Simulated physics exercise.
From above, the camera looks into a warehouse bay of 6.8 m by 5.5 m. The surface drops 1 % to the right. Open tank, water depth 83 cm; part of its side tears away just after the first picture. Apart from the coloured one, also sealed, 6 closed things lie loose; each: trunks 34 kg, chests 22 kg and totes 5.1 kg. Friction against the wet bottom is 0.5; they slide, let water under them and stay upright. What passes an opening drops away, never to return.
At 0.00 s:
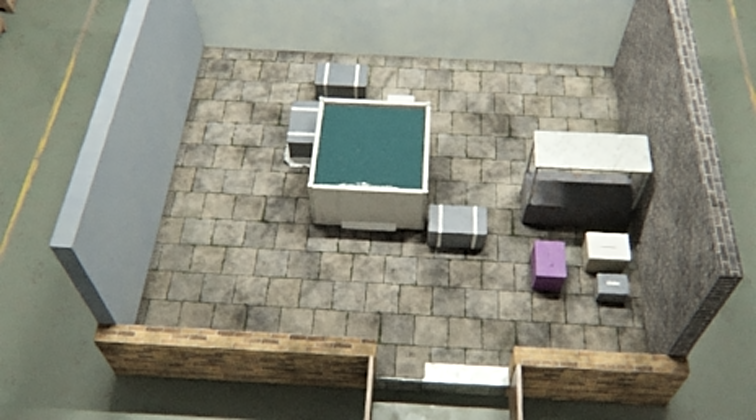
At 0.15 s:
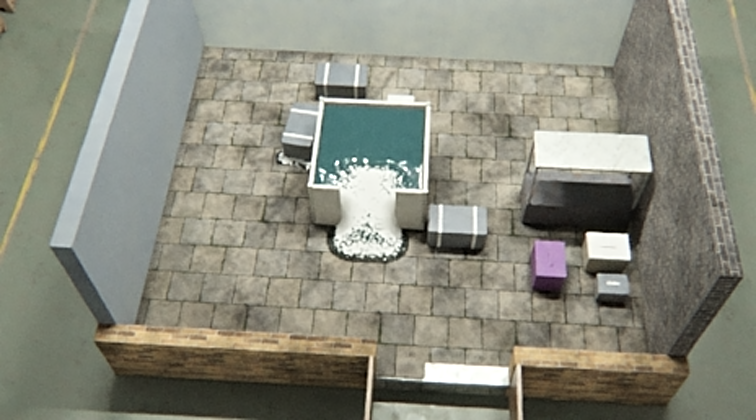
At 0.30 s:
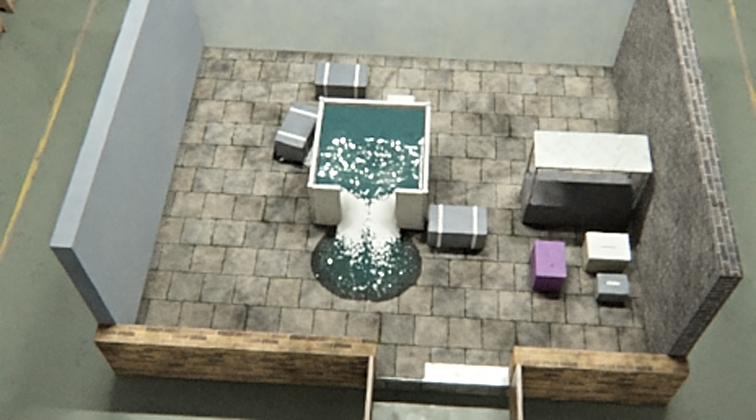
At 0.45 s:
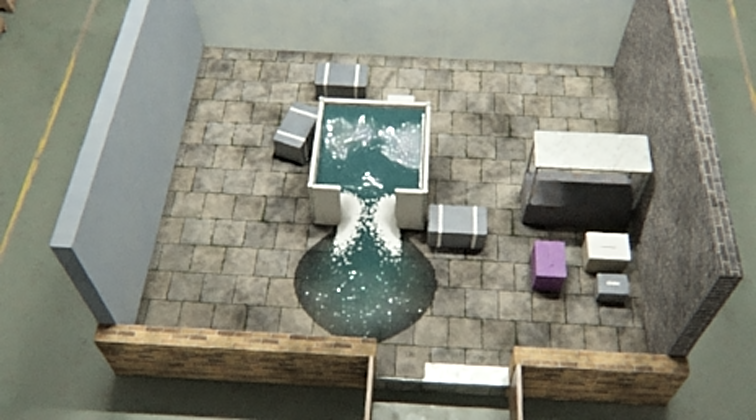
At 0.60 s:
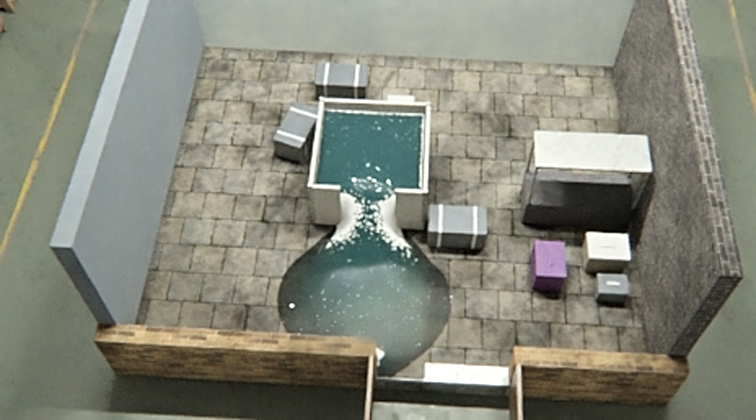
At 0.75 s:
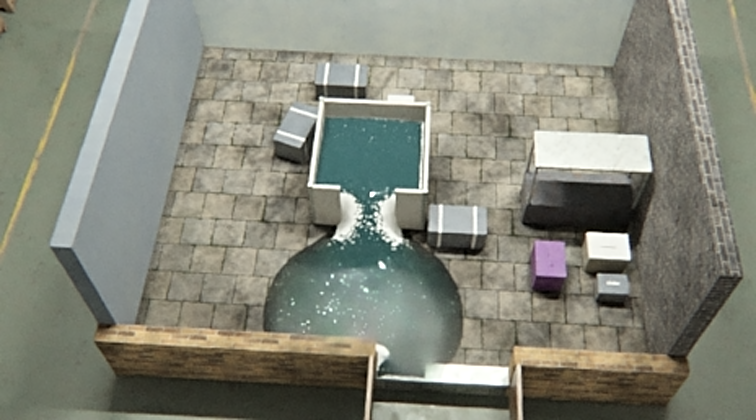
Water pours from the front of an open tank and spreads across the paved floor.
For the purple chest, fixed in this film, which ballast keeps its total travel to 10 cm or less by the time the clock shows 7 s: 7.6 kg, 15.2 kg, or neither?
It passes at the low setting.
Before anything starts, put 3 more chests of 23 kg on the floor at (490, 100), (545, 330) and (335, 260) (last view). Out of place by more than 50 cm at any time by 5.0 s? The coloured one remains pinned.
In that order: Under, under, more.
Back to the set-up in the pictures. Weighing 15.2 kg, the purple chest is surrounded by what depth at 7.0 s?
About 2 cm.
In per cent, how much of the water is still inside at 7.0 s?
Around 62 per cent of the water is still in there.
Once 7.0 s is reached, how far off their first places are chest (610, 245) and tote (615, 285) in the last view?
Respectively 0 cm and 20 cm.
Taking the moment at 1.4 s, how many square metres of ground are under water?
That flooded area is roughly 10.0 m2.
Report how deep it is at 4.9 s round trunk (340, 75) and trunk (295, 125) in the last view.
About 1 and 3 cm.
After 1.4 s the purple chest would be 0 cm from its start with 7.6 kg and 0 cm from its start with 15.2 kg; 0 cm of water round it then.
After 3.1 s the purple chest would be 0 cm from its start with 7.6 kg and 0 cm from its start with 15.2 kg; 0 cm of water round it then.
After 4.9 s the purple chest would be 0 cm from its start with 7.6 kg and 0 cm from its start with 15.2 kg; 1 cm of water round it then.
After 7.0 s the purple chest would be 0 cm from its start with 7.6 kg and 0 cm from its start with 15.2 kg; 2 cm of water round it then.
